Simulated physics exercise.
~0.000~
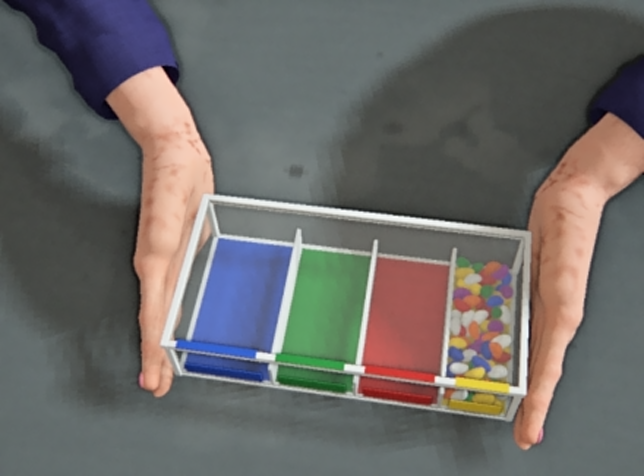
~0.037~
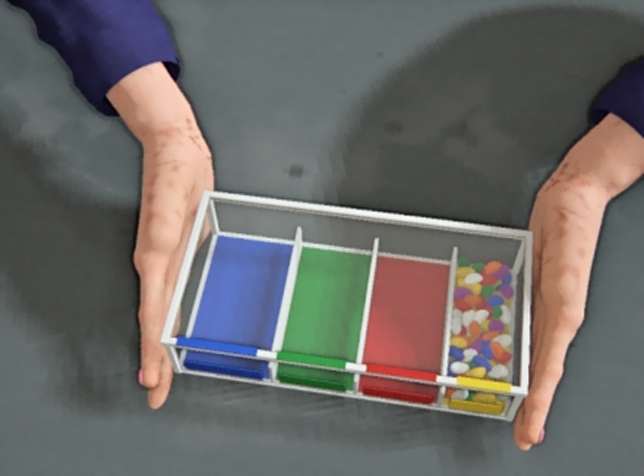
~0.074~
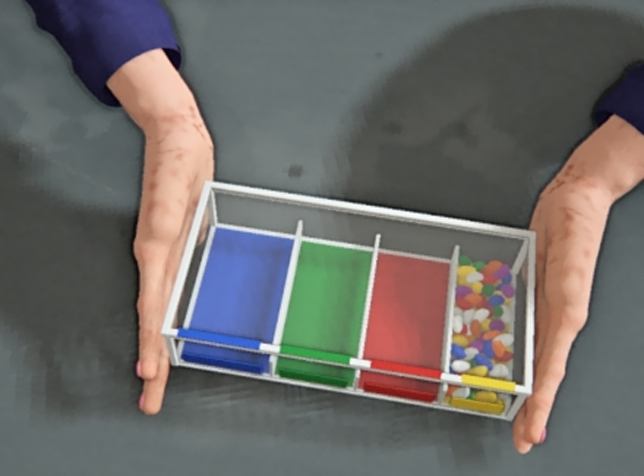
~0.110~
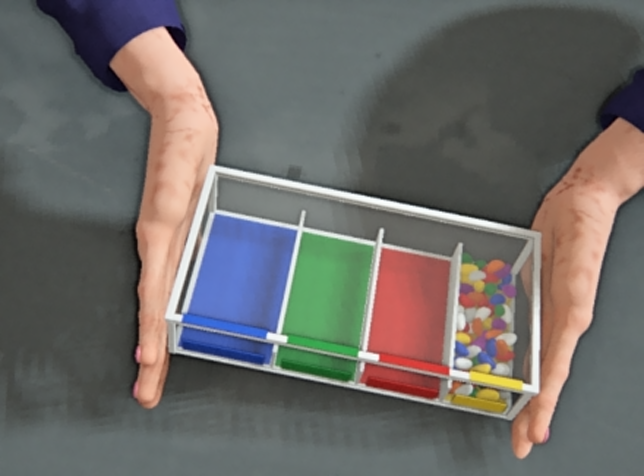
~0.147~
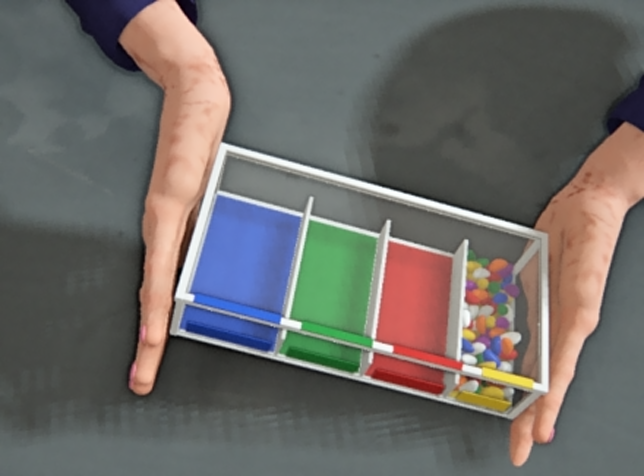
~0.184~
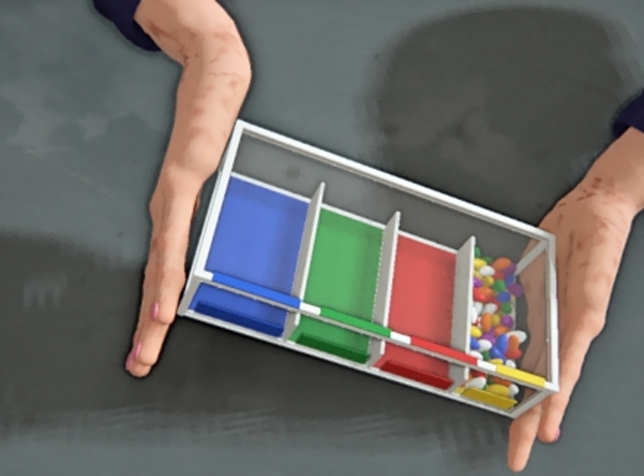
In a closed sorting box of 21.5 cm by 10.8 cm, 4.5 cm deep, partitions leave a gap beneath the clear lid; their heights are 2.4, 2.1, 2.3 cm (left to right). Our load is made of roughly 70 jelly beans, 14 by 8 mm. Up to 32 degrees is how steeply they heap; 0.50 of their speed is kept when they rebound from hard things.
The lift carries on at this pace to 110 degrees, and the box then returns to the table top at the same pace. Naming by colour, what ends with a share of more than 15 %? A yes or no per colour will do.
Red: No. Blue: No. Green: No. Yellow: Yes.
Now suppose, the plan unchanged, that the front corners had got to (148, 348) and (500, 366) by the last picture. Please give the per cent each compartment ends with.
Each compartment ends like this: Red 0 per cent, blue 95 per cent, green 5 per cent, yellow 0 per cent.
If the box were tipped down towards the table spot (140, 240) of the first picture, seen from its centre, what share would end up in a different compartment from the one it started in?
My best guess is some 100 per cent.
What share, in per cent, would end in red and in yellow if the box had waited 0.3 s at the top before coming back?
Then red keeps 0% and yellow keeps 100%.
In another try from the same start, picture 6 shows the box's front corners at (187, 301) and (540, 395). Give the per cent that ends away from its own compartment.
That gives some 0 per cent.
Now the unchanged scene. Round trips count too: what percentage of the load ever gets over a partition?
The share comes out near 0 per cent.
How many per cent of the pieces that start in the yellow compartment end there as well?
Some 100 per cent.
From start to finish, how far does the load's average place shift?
1.0 cm, roughly.
Then, at 0.77 s, tilt 110 degrees; yellow 100 %.
Then, at 1.17 s, tilt 46 degrees; yellow 100 %.
Then, at 1.64 s, tilt 0 degrees; yellow 100 %.
At rest (2.0 s), red 0 %, blue 0 %, green 0 %, yellow 100 %.
